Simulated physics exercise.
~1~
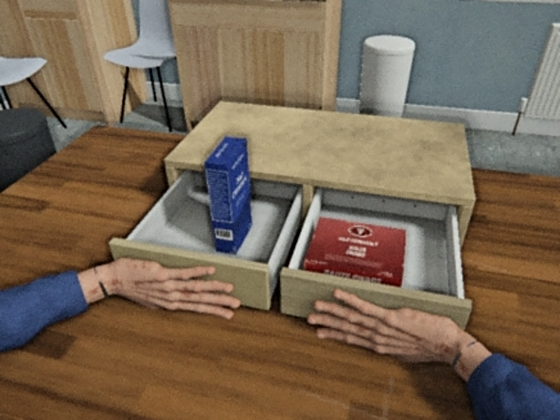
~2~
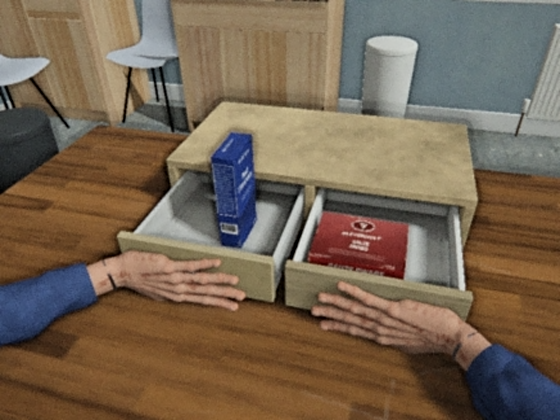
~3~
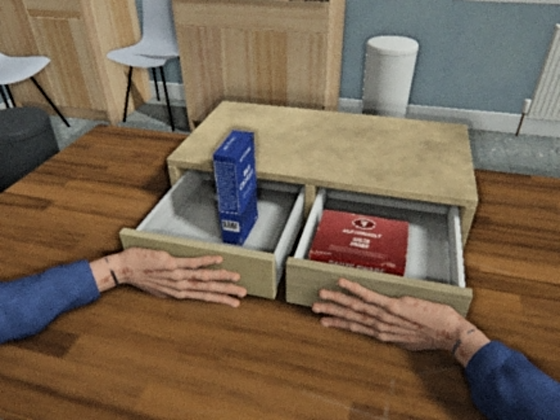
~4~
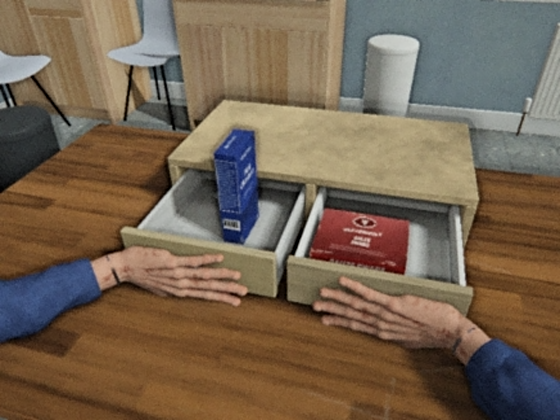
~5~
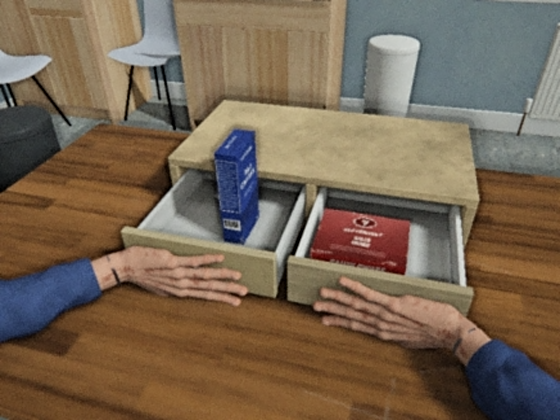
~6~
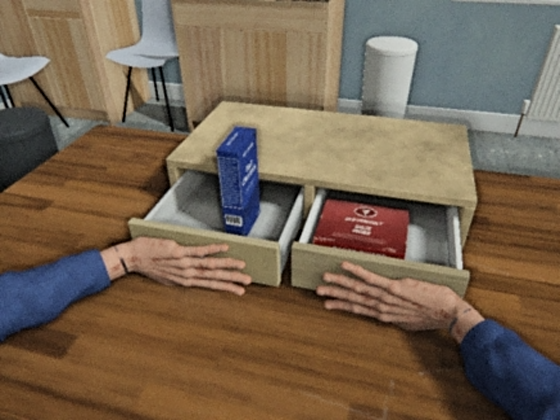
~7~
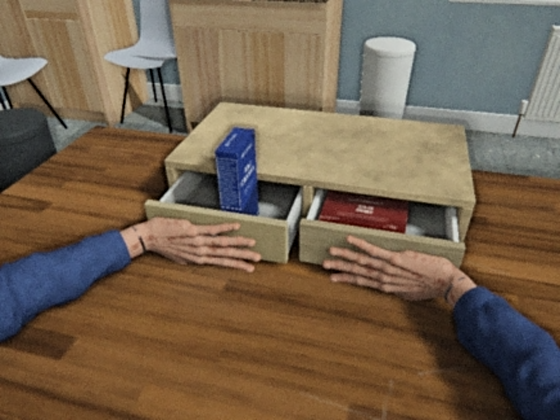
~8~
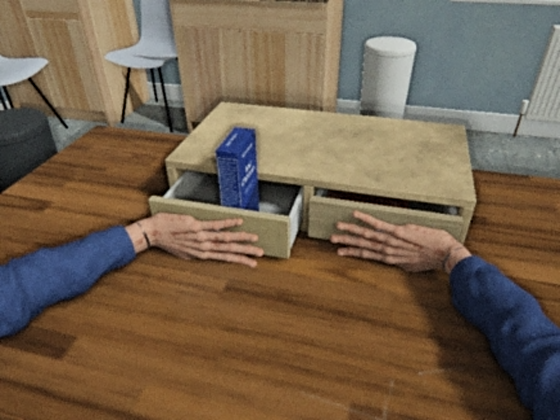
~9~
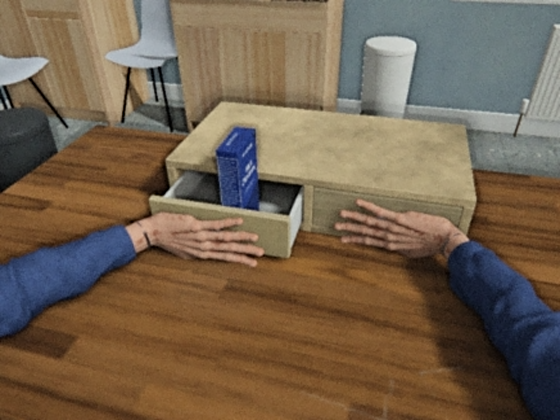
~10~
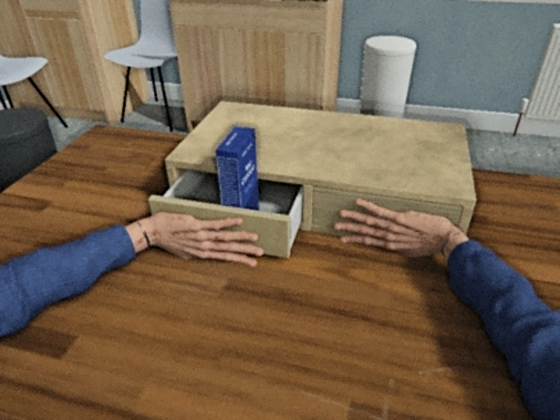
On a wooden tabletop, two hands pushing side-by-side drawers inward, the right closing over a red box, the left with an upright blue box stopping ajar.
